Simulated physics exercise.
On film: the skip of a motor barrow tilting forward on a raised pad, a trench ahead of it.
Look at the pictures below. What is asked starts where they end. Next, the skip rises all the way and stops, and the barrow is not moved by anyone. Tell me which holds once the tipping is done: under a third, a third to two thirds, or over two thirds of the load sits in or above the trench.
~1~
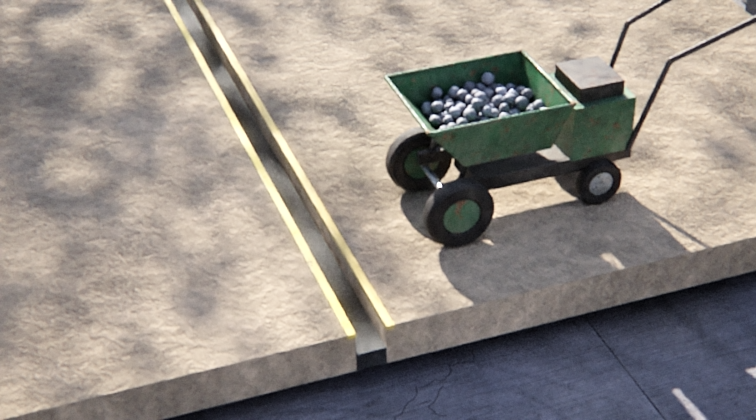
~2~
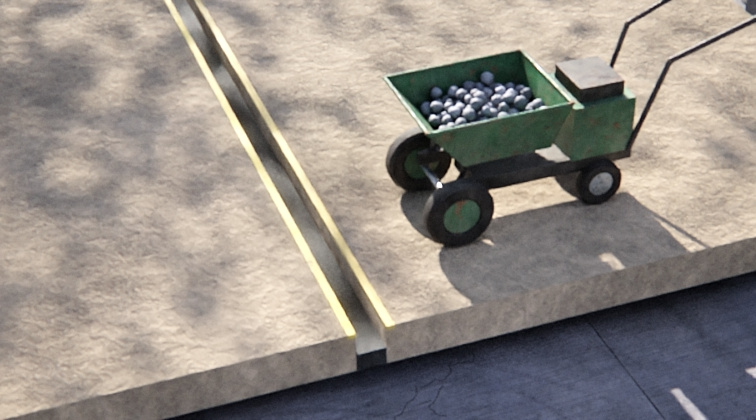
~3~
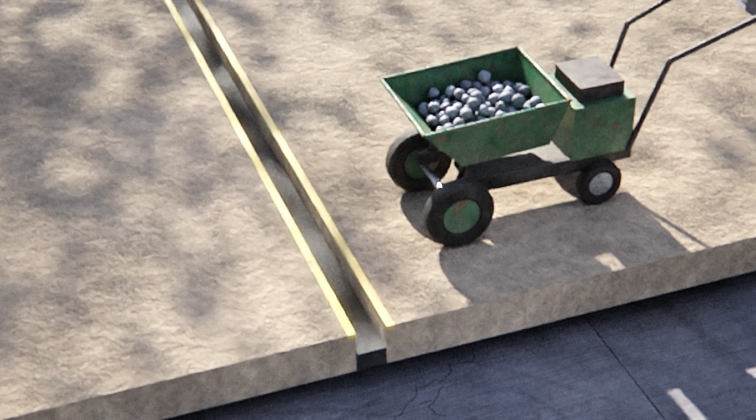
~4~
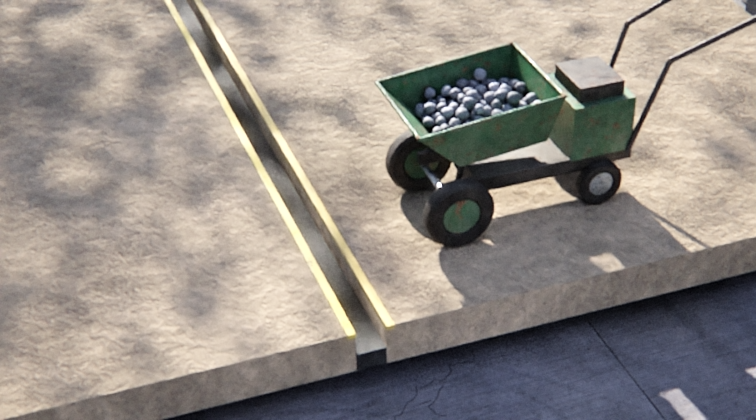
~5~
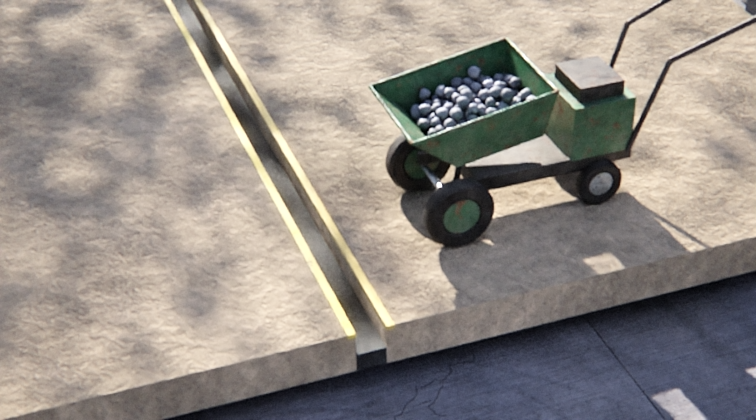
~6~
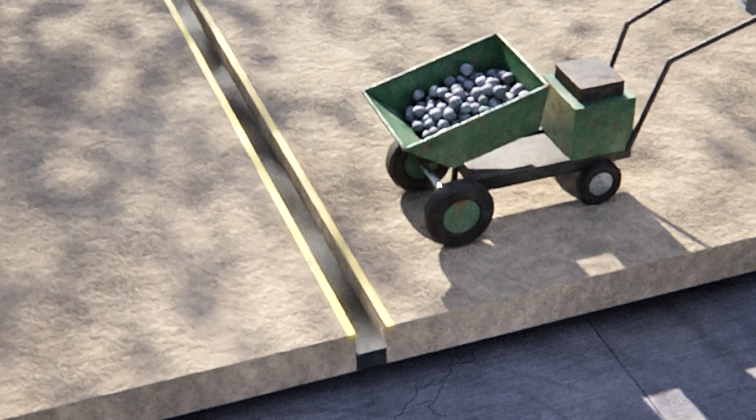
I reckon it's the middle case, with the trench getting one-third to two-thirds.
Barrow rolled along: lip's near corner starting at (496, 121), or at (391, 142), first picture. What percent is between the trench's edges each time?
First spot: Roughly 20 percent; second spot: Roughly 0 percent.
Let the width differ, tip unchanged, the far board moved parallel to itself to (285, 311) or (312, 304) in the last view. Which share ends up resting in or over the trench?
Result, try 1: 100 in a hundred; try 2: 90 in a hundred.
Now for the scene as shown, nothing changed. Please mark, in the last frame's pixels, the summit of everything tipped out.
My guess for the top is about pixel (306, 227).
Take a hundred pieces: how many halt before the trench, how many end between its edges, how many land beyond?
Short: 5; between: 55; beyond: 30 per cent.
Soon after the last picture, skip tipped steeply; all in the skip.
A little later, skip tipped right over; most in the skip; a stray few short of the trench; about a quarter in or heaped over the trench; a small part beyond it; a stray few falling.
Later still, skip tipped right over; a small part in the skip; a small part short of the trench; about half in or heaped over the trench; about a quarter beyond it.
At rest, skip tipped right over; a small part in the skip; a small part short of the trench; about half in or heaped over the trench; about a quarter beyond it.
